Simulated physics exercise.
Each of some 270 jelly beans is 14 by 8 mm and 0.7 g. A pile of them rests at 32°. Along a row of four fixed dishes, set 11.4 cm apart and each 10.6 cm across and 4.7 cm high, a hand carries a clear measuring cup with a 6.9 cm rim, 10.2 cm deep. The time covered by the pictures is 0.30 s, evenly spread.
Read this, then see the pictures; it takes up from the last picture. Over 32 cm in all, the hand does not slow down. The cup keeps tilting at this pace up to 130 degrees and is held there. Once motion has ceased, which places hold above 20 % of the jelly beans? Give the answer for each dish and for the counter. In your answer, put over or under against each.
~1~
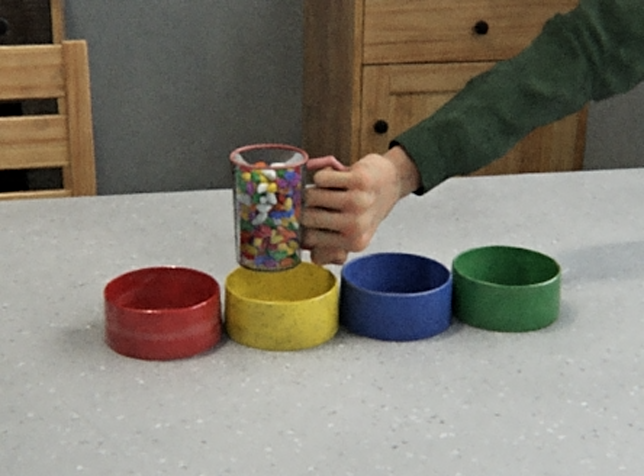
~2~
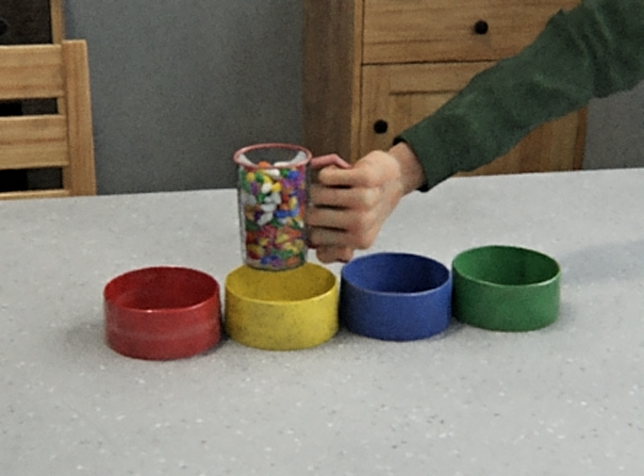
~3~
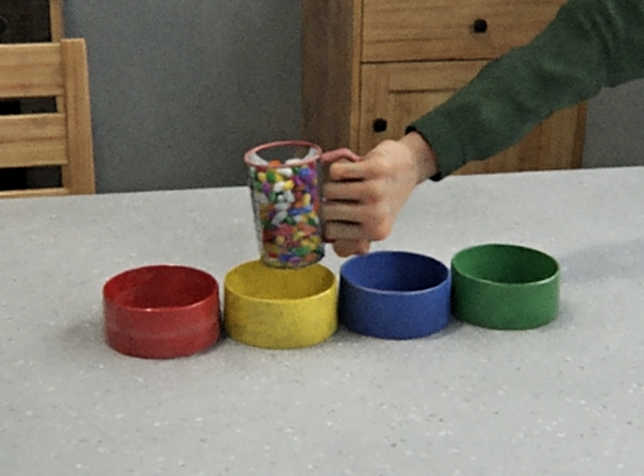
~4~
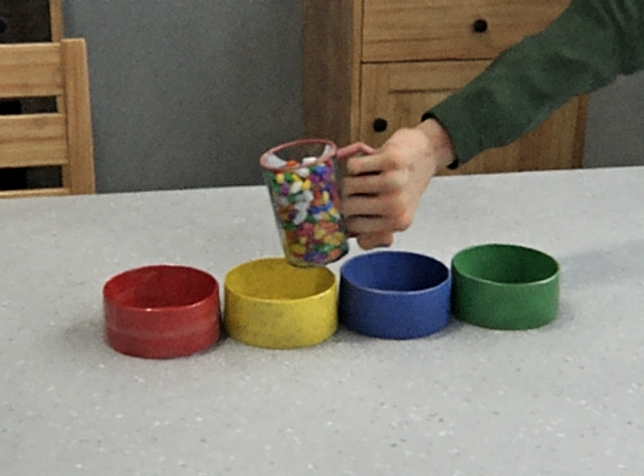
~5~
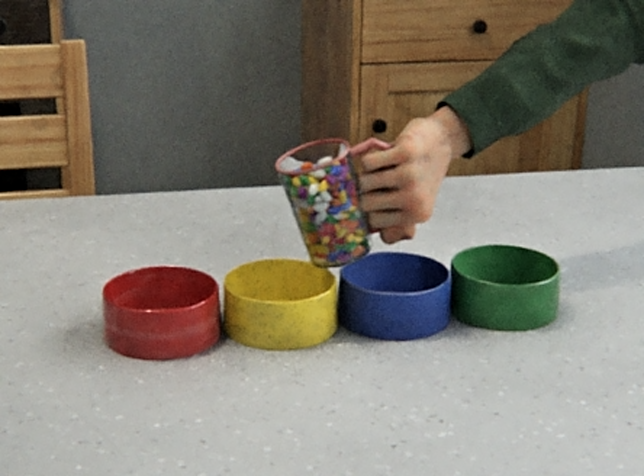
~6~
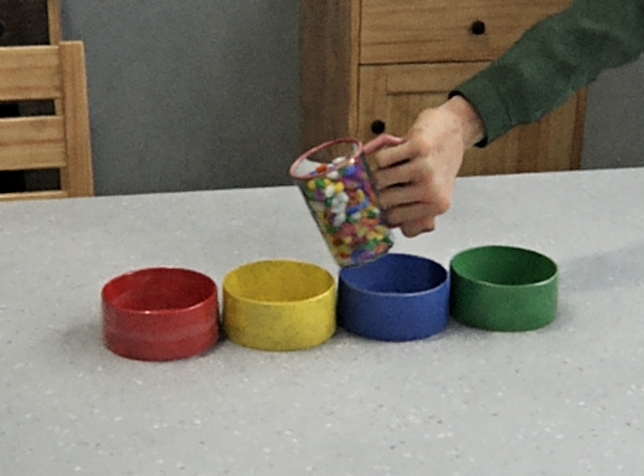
Red - under; blue - under; green - over; yellow - under; counter - under.
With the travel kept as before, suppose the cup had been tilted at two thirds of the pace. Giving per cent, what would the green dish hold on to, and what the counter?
It would be green 100 and counter 0.
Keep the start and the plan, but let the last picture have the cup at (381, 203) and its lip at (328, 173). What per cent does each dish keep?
Red: 0 / blue: 0 / green: 100 / yellow: 0.
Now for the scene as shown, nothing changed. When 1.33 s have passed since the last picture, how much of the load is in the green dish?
By that moment, around 100 percent has got there.
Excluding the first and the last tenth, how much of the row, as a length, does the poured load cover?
It spans about 6 centimetres along the dishes.
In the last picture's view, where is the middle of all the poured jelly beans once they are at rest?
In the last view, approximately (509, 286).
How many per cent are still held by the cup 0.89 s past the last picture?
Reading: Approx. 90 %.
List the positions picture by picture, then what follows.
The first frame shows cup at (269, 209), tilt 0 degrees, lip at (232, 159), moved 0.0 cm; middle of the pieces at (271, 211); red dish at (162, 289); yellow dish at (281, 281); blue dish at (396, 273); green dish at (507, 266).
The second frame shows cup at (274, 208), tilt 1 degrees, lip at (235, 159), moved 0.5 cm; middle of the pieces at (276, 211).
The third frame shows cup at (288, 206), tilt 6 degrees, lip at (246, 160), moved 1.9 cm; middle of the pieces at (290, 208).
The fourth frame shows cup at (308, 205), tilt 11 degrees, lip at (262, 164), moved 3.8 cm; middle of the pieces at (311, 207).
The fifth frame shows cup at (327, 205), tilt 17 degrees, lip at (277, 169), moved 5.7 cm; middle of the pieces at (330, 206).
The sixth frame shows cup at (346, 205), tilt 23 degrees, lip at (292, 174), moved 7.6 cm; middle of the pieces at (349, 206); red dish at (160, 290); yellow dish at (279, 281); blue dish at (394, 273); green dish at (504, 266).
Then, 0.53 s after the last picture, tilt 73 degrees; cup holds 100 %.
Then, 0.89 s after the last picture, tilt 108 degrees; cup holds 90 %, green 10 %.
Then, 1.33 s after the last picture, tilt 130 degrees; cup holds 0 %, green 100 %.
In the end, red 0 %, blue 0 %, green 100 %, yellow 0 %, counter 0 %.
